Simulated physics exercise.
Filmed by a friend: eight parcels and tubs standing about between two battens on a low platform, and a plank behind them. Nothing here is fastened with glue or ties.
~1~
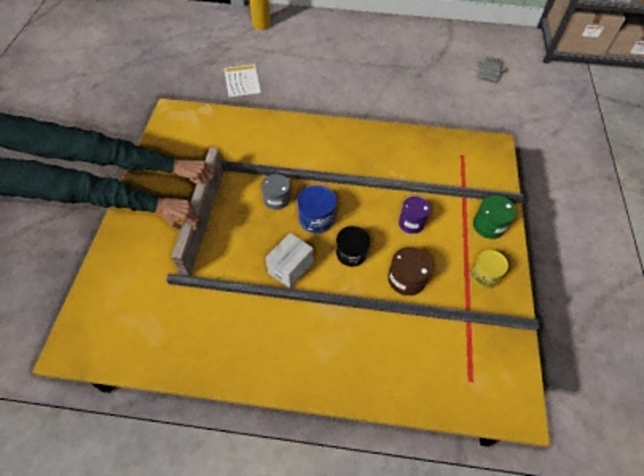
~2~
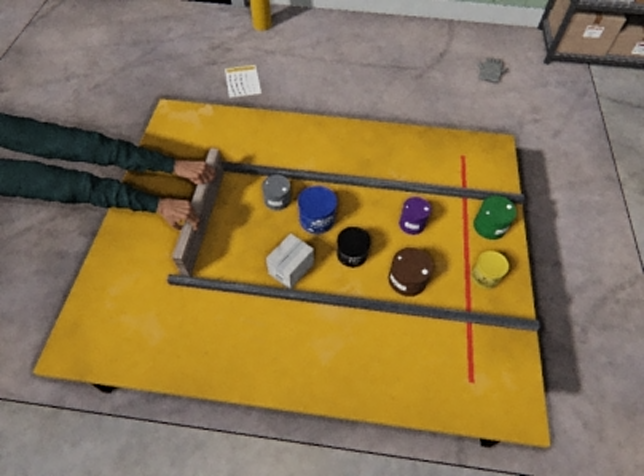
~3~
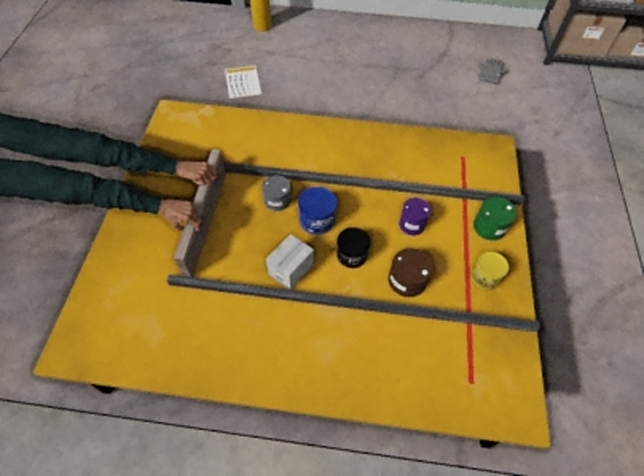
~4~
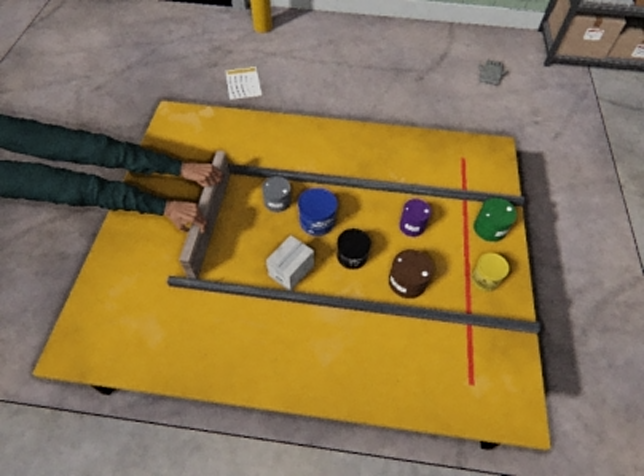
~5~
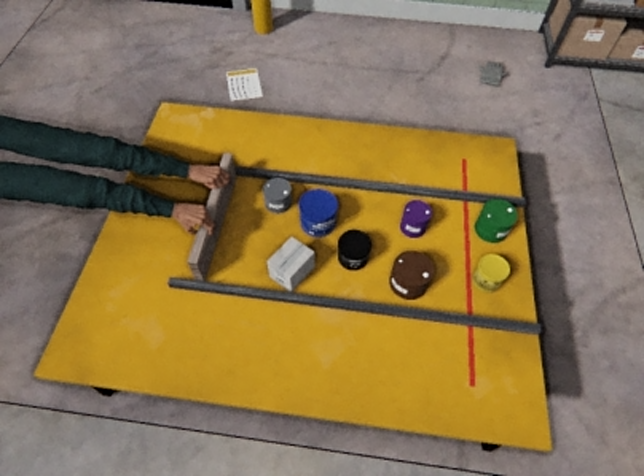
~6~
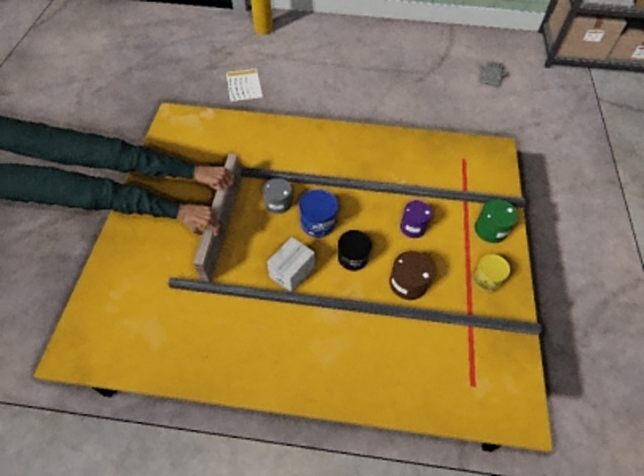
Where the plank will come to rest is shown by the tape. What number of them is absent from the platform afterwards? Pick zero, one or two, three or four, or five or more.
One or two of them.
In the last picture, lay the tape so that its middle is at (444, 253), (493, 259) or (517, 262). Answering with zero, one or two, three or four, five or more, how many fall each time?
Going through the places as listed, I'd say zero, then five or over, then 5 or more.
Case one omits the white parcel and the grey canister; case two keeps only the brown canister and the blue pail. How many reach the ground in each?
1 in the first case and 0 in the second.
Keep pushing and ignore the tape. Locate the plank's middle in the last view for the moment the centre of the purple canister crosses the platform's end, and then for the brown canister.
First it's close to (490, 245), next close to (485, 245).
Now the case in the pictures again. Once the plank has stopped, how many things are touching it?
Result: 3 in all.
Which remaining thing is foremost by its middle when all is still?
That one's the brown canister.
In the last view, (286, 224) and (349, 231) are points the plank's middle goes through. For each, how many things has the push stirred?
I get 3 at the one place and 5 at the other.
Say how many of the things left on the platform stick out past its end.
The count is 1.
Early on, none off yet; green canister at rest near (495, 222); yellow pail at rest near (490, 274); purple canister at rest near (415, 219).
A while later, none off yet; green canister at rest near (495, 222); yellow pail at rest near (490, 274); purple canister travelled about its own width near (435, 219).
Finally, the number that fall off is one or two; lost, yellow pail and green canister.
